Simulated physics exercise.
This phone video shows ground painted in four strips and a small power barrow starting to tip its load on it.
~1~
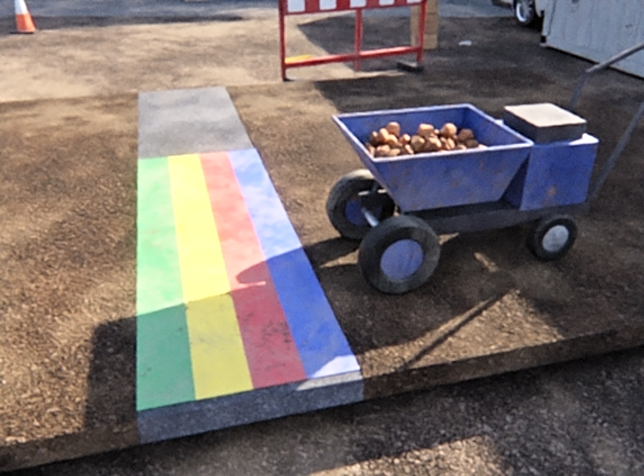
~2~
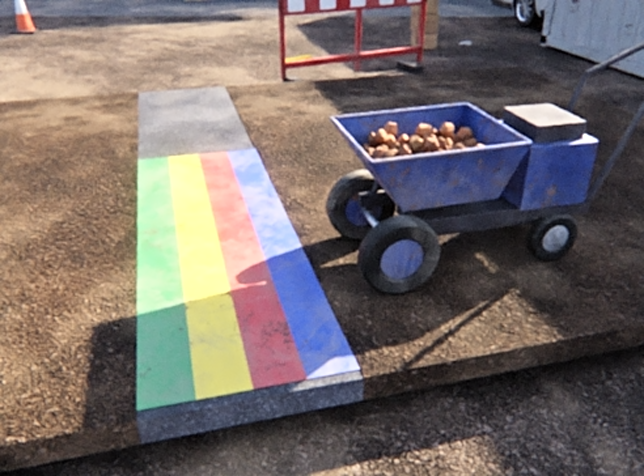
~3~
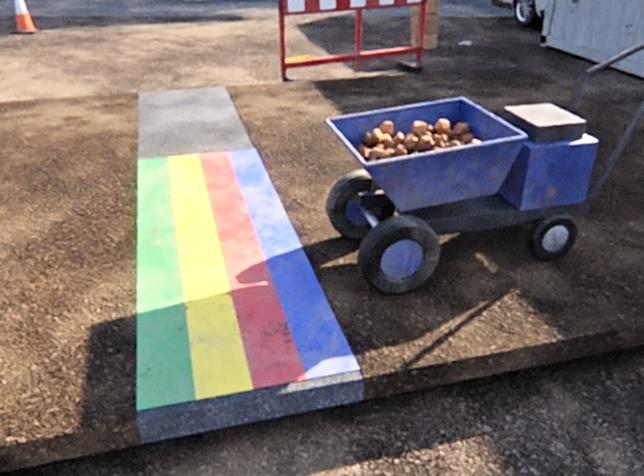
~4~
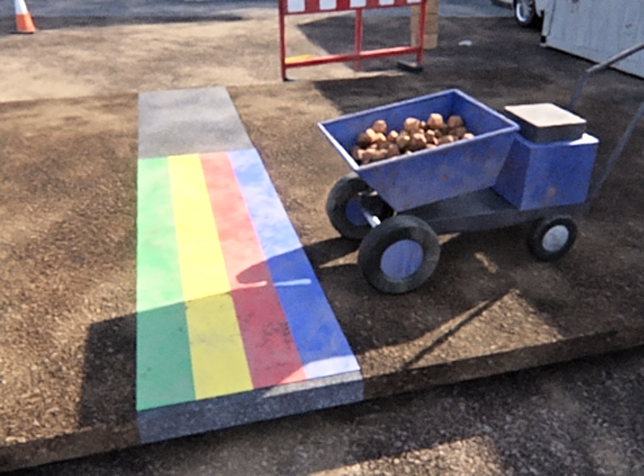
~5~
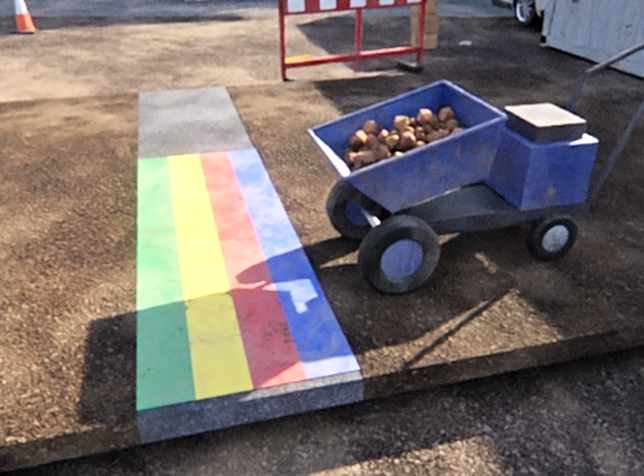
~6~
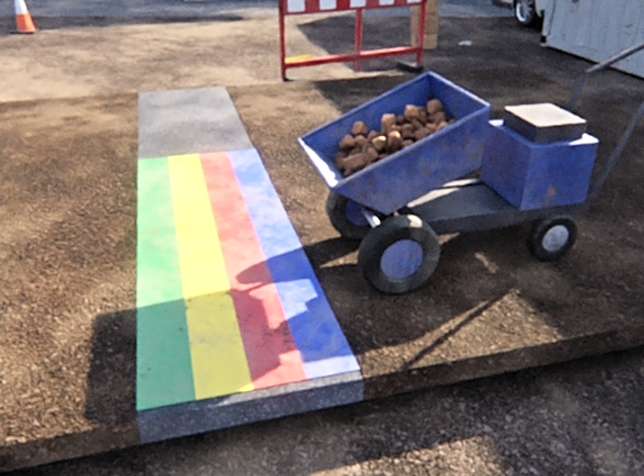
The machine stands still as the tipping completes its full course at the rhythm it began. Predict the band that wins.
The red one.
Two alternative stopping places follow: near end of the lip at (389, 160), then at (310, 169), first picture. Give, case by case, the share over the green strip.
Roughly 0 and 30 %.
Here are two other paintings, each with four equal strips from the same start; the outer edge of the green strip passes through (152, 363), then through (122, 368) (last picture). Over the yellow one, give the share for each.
The first gives around 20 %, the second around 10 %.
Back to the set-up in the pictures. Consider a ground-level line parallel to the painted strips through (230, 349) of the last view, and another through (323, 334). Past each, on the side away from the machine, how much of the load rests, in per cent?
Result, first then second: 10 %, 70 %.
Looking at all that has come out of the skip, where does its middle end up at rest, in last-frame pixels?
Somewhere close to (245, 276) in the last picture.
Shortly afterwards, skip tipped steeply; the whole lot in the skip.
Next, skip tipped right over; the bulk in the skip; only a few over the blue strip; near a quarter over the red strip; only a few over the yellow strip.
Some moments later, skip tipped right over; near a third in the skip; a little over the blue strip; near a third over the red strip; near a quarter over the yellow strip; a little over the green strip; only a few off the paint.
In the end, skip tipped right over; near a quarter in the skip; a little over the blue strip; near a third over the red strip; a little over the yellow strip; a little over the green strip; only a few off the paint.
